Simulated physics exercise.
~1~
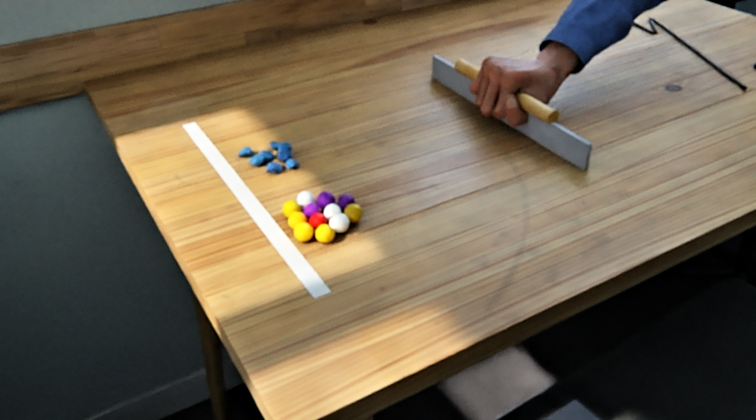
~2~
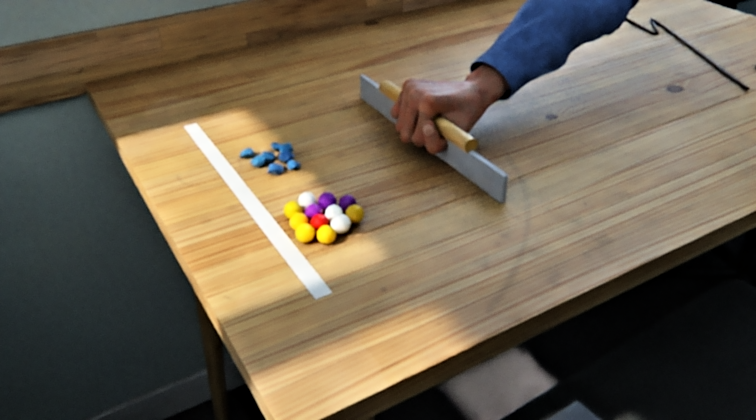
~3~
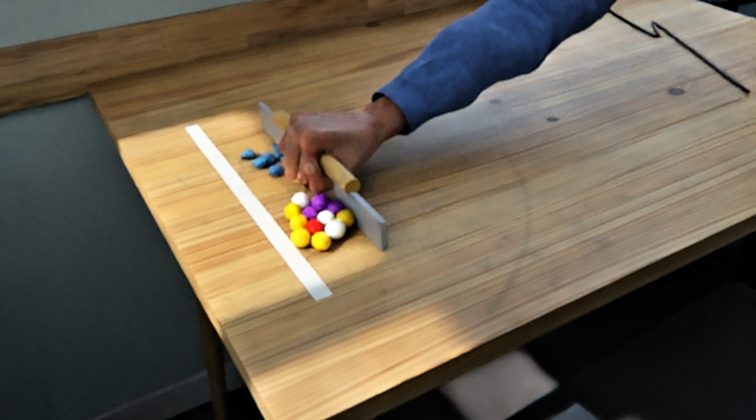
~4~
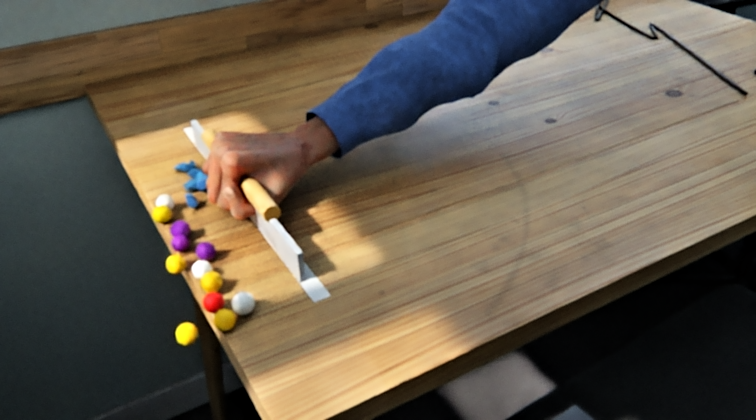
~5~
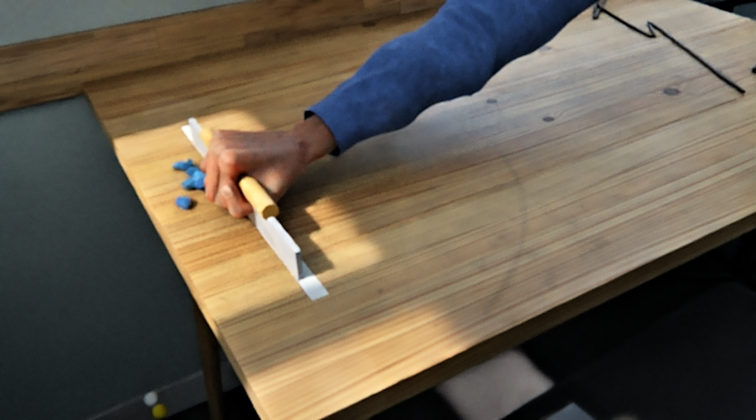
A hand in a blue sleeve slides a wooden-handled scraper left across a wooden table, pushing colourful balls and small blue pieces toward the end, and stops at the white tape; the balls roll on and drop over the edge, while the blue pieces stay on top.
